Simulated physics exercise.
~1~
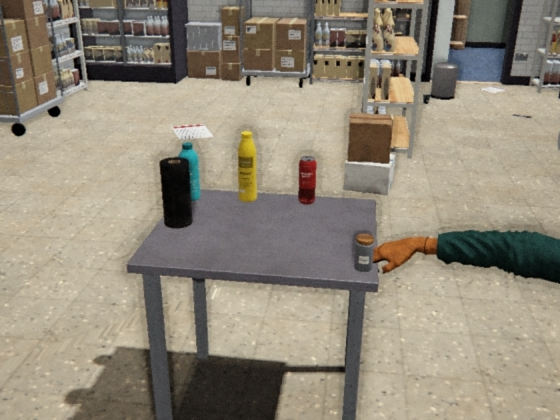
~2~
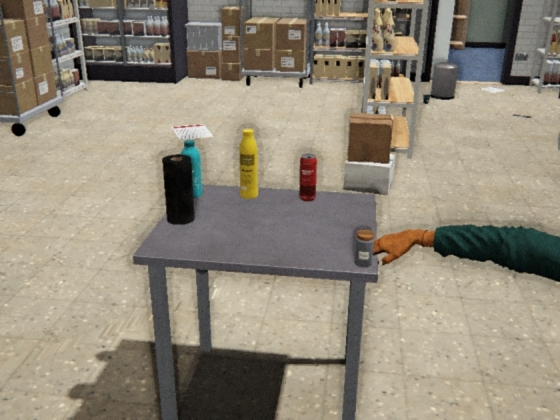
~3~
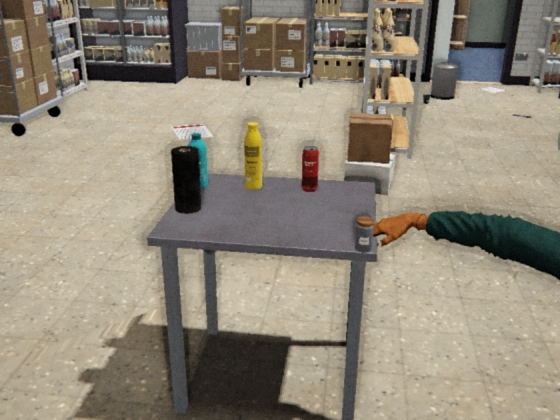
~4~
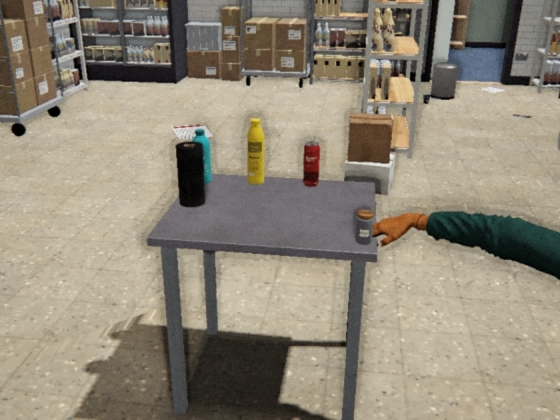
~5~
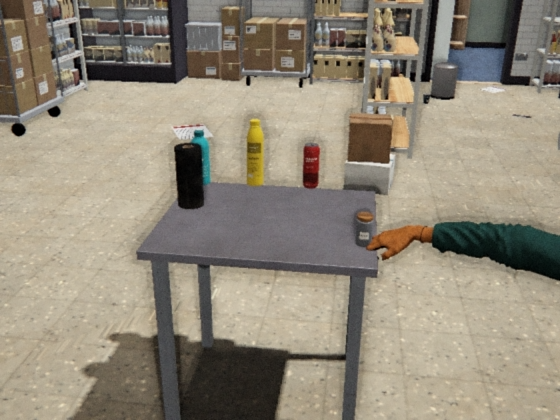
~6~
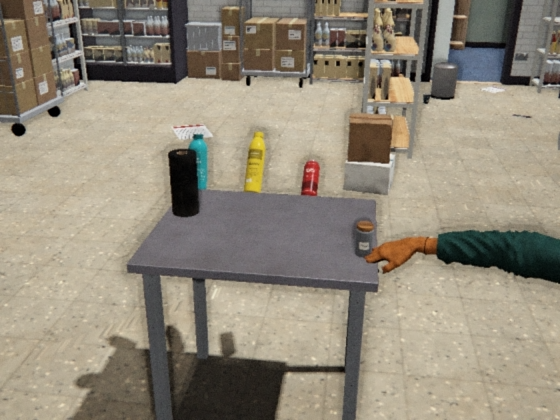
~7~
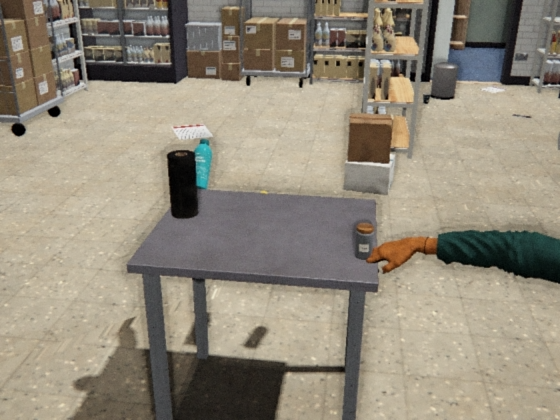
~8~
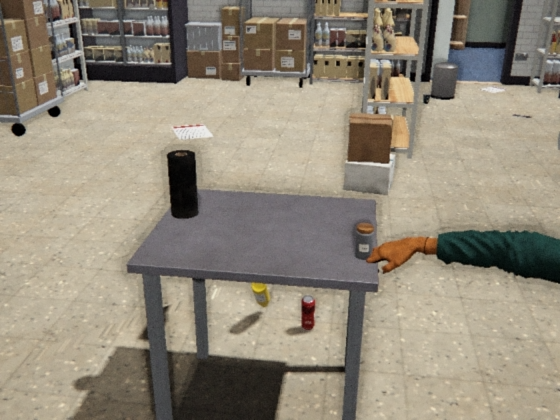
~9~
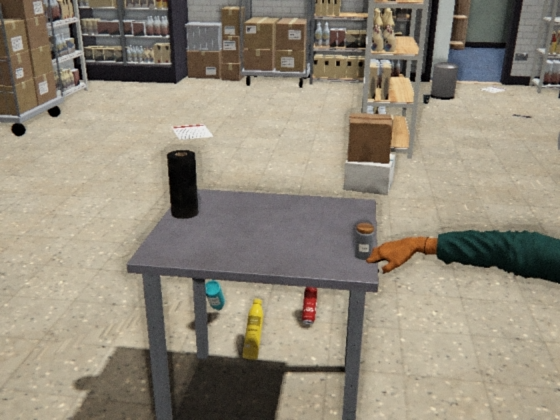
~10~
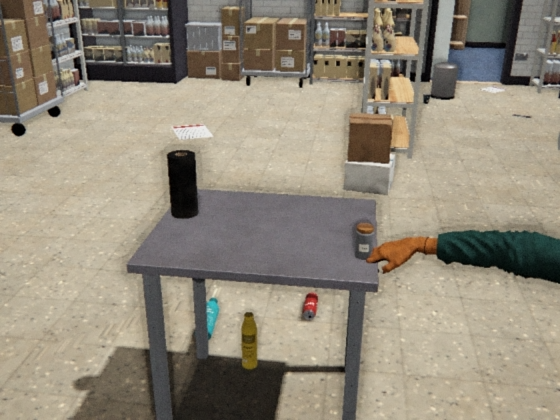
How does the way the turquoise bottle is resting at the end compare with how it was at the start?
At the start the turquoise bottle stands upright on the table, and at the end it is on its side.
The clip shows an orange-gloved hand at the right edge of a small grey table as the table slides away and then back toward the viewer. The yellow bottle, red can and turquoise bottle drop off the far side to the floor, while the black roll and grey shaker stay standing.
